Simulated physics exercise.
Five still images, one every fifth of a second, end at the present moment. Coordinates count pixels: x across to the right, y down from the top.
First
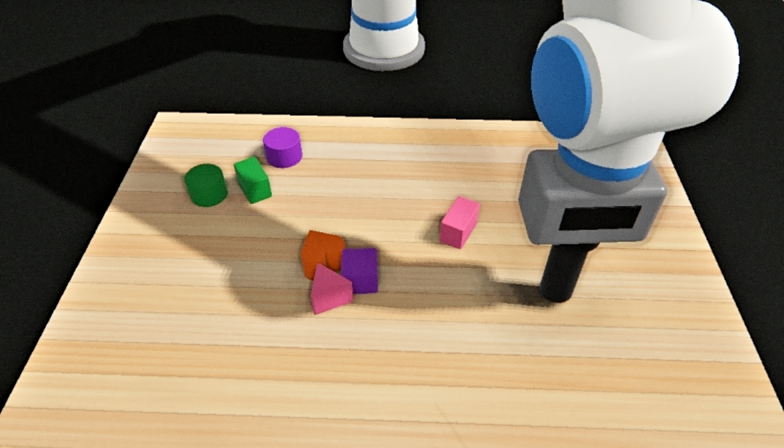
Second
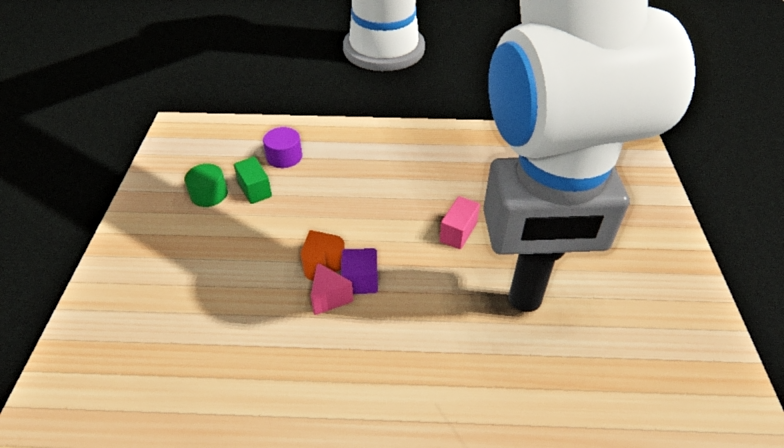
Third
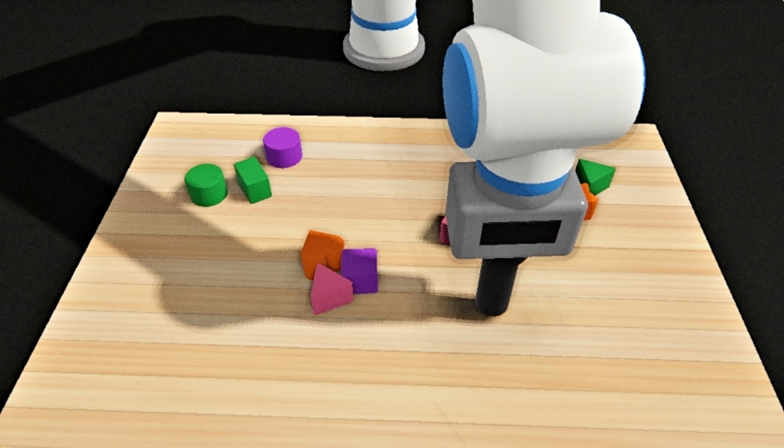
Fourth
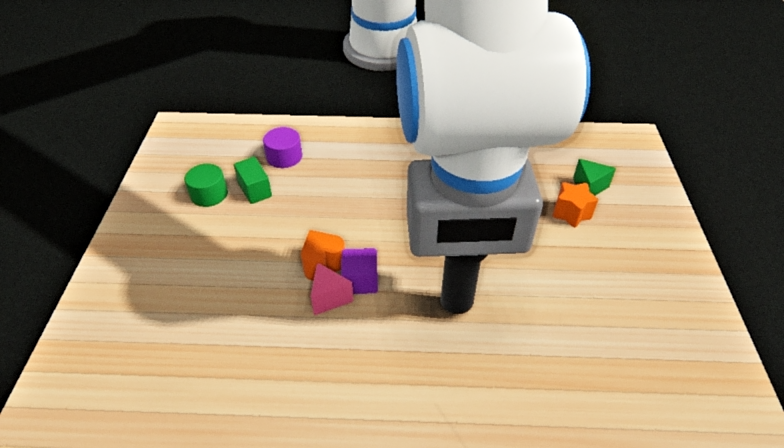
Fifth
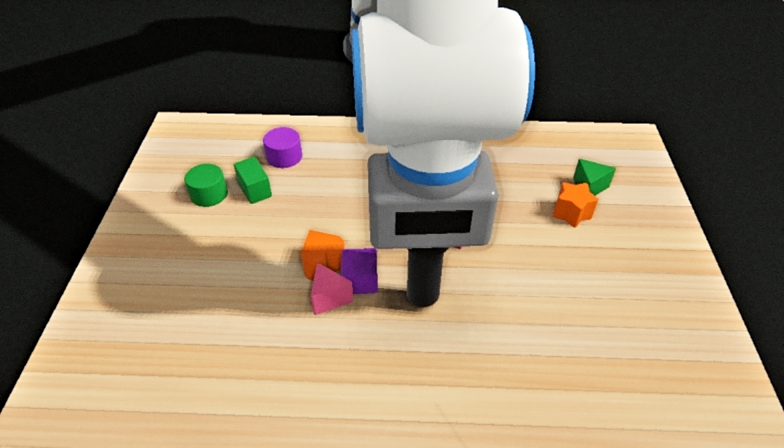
We see a white and grey robot arm with a black post moving steadily left above a wooden table, nearing a cluster of orange, pink and purple blocks, while all the coloured blocks on the table stay still.
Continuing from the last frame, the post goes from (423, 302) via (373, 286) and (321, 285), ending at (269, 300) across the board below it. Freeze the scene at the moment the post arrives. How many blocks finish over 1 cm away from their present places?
My count: 3 or more.
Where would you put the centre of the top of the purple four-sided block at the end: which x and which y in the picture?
Pixel (294, 245).
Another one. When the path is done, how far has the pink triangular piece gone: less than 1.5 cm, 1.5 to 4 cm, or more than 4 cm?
The shift is from 1.5 to 4 cm.
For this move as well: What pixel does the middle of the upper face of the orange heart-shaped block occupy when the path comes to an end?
(283, 222)
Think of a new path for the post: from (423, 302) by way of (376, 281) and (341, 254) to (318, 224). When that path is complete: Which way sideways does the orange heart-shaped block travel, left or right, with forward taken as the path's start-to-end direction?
It moves off to the left.
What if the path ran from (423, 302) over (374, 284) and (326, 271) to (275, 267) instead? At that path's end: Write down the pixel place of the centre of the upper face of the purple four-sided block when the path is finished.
Top centre: (253, 228).
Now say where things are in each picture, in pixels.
In the first frame, post tip (556, 290); block tops, orange heart-shaped block (321, 245); pink triangular piece (327, 280); purple four-sided block (359, 261).
In the second frame, post (525, 299); blocks unchanged.
In the third frame, post (492, 303); blocks unchanged.
In the fourth frame, post (457, 301); blocks unchanged.
In the fifth frame, post (423, 294); orange heart-shaped block (321, 245); pink triangular piece (327, 280); purple four-sided block (359, 261).
On the path given first. One third of the way, post (371, 278); orange heart-shaped block (314, 240), turned 25° anticlockwise; purple four-sided block (341, 254), turned 35° clockwise.
Two thirds of the way, post (319, 277); orange heart-shaped block (284, 224); pink triangular piece (310, 290), turned 30° anticlockwise; purple four-sided block (299, 245), turned 60° clockwise.
At the end, post (267, 292); orange heart-shaped block (283, 222); pink triangular piece (304, 295), turned 55° anticlockwise; purple four-sided block (294, 245), turned 70° clockwise.
